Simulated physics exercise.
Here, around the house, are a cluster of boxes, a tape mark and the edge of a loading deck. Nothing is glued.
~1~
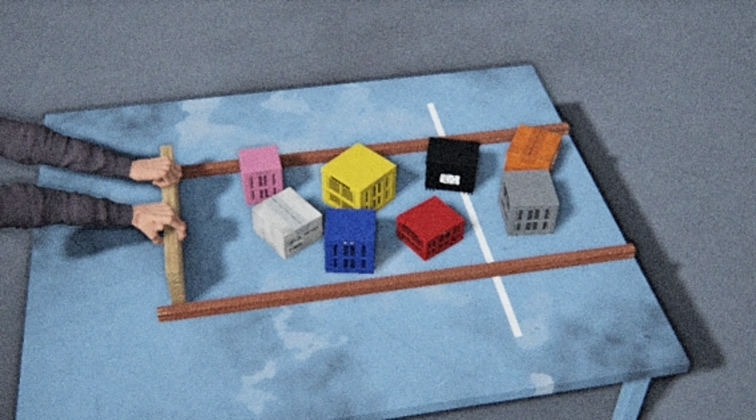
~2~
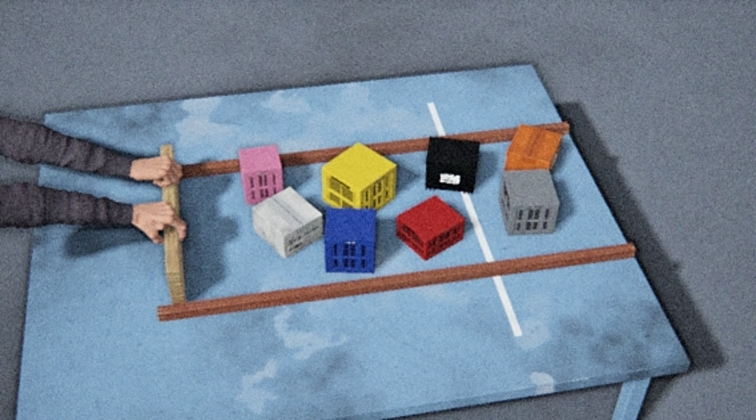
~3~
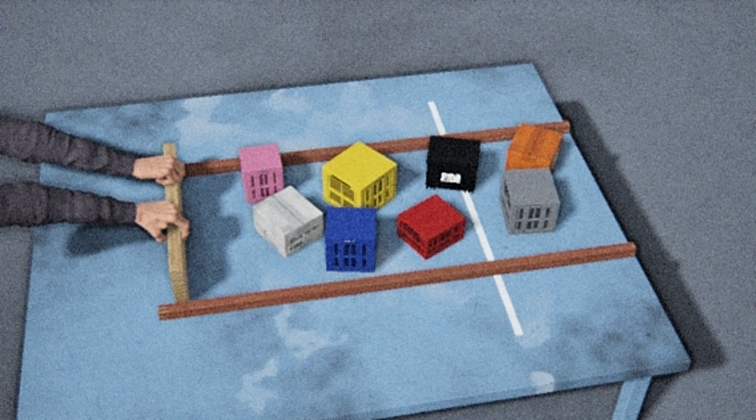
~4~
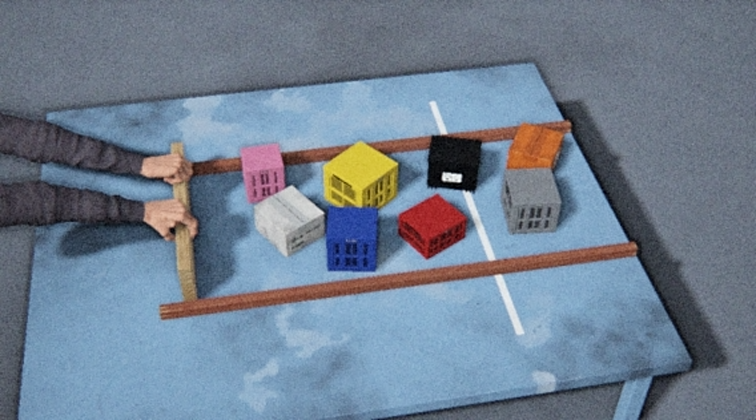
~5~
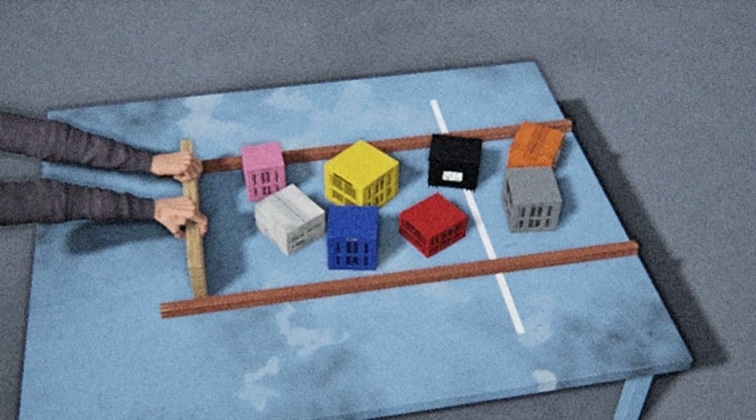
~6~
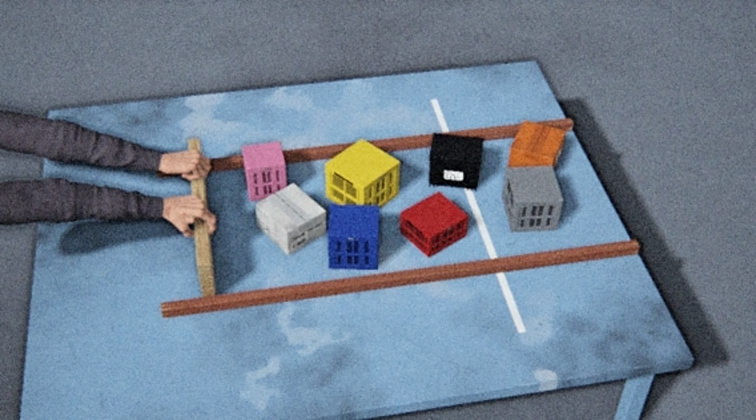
At the start, two hands hold a wooden plank upright across two reddish-brown rails on a blue table, left of eight colourful boxes and a white line. The hands then slide the plank a short way right towards the boxes, which stay essentially still, leaving a gap before the pink and white ones.
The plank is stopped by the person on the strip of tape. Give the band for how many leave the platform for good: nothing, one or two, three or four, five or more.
I expect only one or two to drop off the edge.
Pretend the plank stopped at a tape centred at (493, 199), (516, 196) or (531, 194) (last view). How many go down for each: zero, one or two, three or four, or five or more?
Taking the places in the order asked: Just one or two, then 3 or 4, then three to four.
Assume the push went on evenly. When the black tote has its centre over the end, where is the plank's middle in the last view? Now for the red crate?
Roughly (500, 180); for the second one, roughly (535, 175).
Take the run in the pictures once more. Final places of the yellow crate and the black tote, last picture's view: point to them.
In the last picture the yellow crate sits at (530, 157) while the black tote sits at (561, 137).
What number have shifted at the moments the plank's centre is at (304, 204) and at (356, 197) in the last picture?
I make it 4 at the first spot and 6 at the other.
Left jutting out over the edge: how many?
The figure is 2.
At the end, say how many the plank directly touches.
At rest, 3 are in contact.
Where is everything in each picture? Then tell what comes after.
The first frame shows orange parcel (533, 154); grey crate (528, 203); black tote (452, 166); plank (172, 223); tape (469, 205).
The second frame shows grey crate (528, 202); plank (173, 223).
The third frame shows black tote (453, 165); pink crate (262, 174).
The fourth frame shows orange parcel (535, 152); blue crate (352, 239).
The fifth frame shows grey crate (531, 199); yellow crate (362, 180).
The sixth frame shows orange parcel (537, 150); grey crate (532, 199); black tote (456, 162); plank (201, 216); tape (473, 201).
Early on, none off yet; orange parcel at rest near (537, 150); grey crate at rest near (532, 199); black tote at rest near (456, 162).
A while later, none off yet; orange parcel travelled a little near (548, 147); grey crate at rest near (532, 199); black tote travelled about its own width near (494, 152).
Finally, the number that fall off is one or two; lost, orange parcel.
